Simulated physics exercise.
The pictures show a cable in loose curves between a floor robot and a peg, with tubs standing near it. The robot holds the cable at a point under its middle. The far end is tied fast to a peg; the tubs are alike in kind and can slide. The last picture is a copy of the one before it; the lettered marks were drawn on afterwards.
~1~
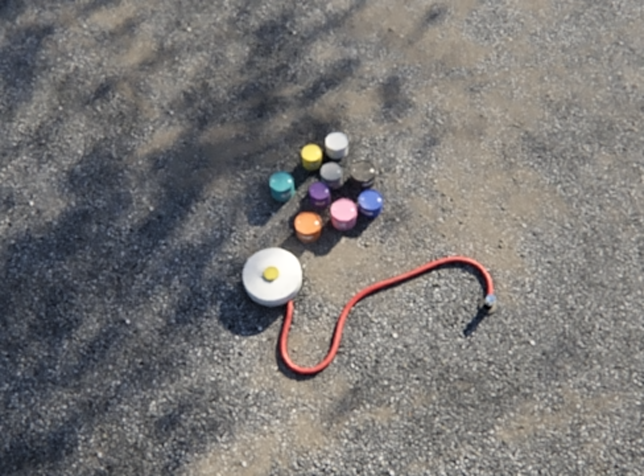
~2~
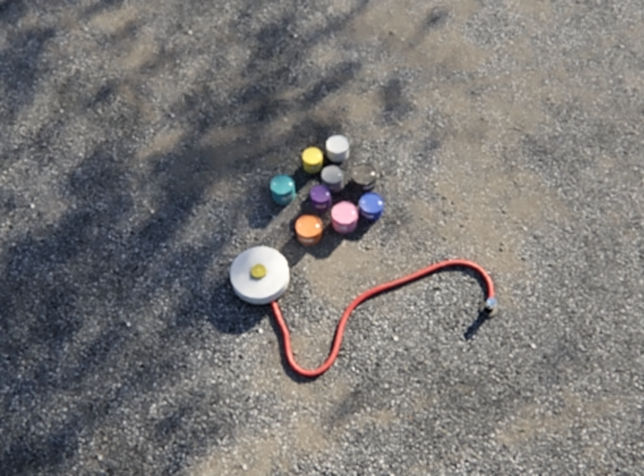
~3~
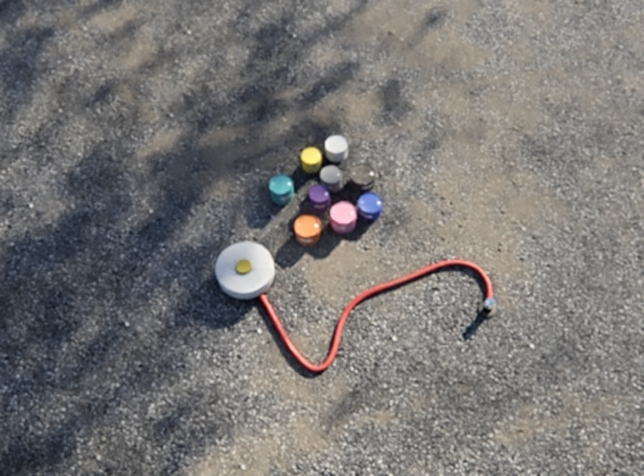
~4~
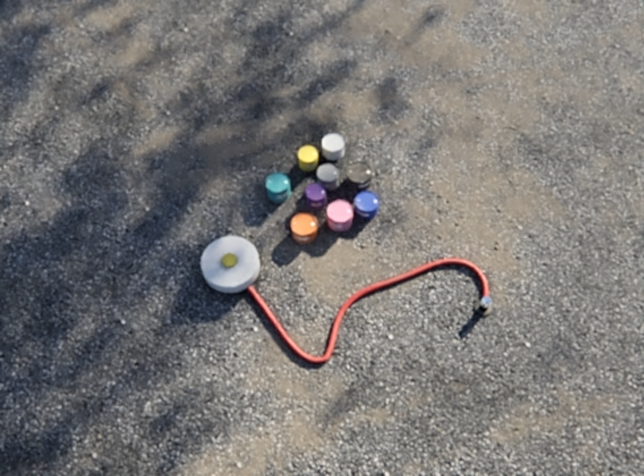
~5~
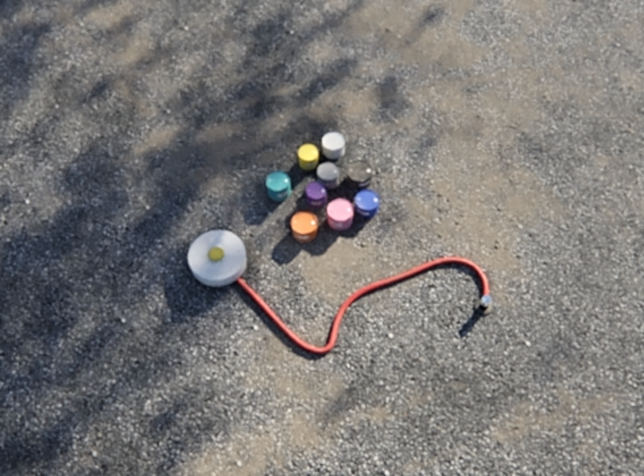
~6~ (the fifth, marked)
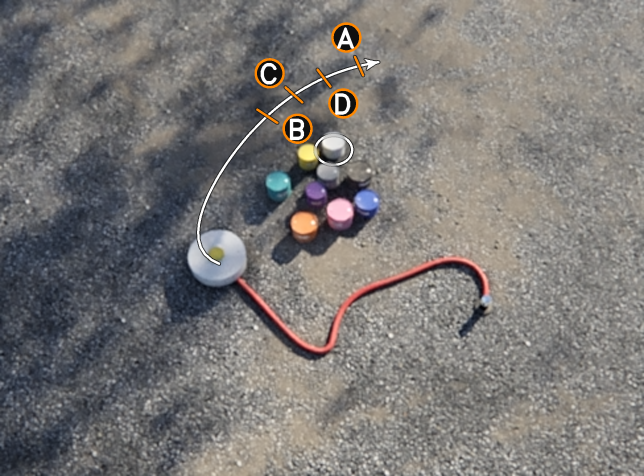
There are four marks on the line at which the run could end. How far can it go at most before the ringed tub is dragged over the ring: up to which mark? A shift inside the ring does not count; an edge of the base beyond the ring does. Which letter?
The farthest safe stop is D.
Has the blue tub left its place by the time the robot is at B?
By then, no.
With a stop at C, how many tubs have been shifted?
Two.
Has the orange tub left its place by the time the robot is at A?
Yes.
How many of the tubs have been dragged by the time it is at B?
The count is none.
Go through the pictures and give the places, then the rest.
In the first frame, robot (273, 278); peg (489, 302); purple tub (320, 195).
In the second frame, robot (260, 276); pink tub (345, 218).
In the third frame, robot (245, 271); turquoise tub (282, 189).
In the fourth frame, robot (231, 265); yellow tub (308, 159).
In the fifth frame, robot (218, 259); blue tub (367, 204); white tub (334, 146); peg (485, 303).
On the marked copy, A at (359, 66); B at (267, 116); C at (294, 95); D at (324, 78); the ring at (334, 150); the route from (219, 264) via (252, 131) to (378, 62).
With D. Early on, robot (211, 182); white tub (334, 146).
Further on, robot (264, 113); white tub (334, 146).
At the end, robot (324, 72); purple tub (322, 187); pink tub (351, 218); grey tub (335, 174); turquoise tub (313, 170); orange tub (332, 204); yellow tub (313, 154); white tub (334, 146); the white tub is still in its ring.
As for the rest, A drags the ringed tub to (356, 137); B is safe but short; C is safe but short.
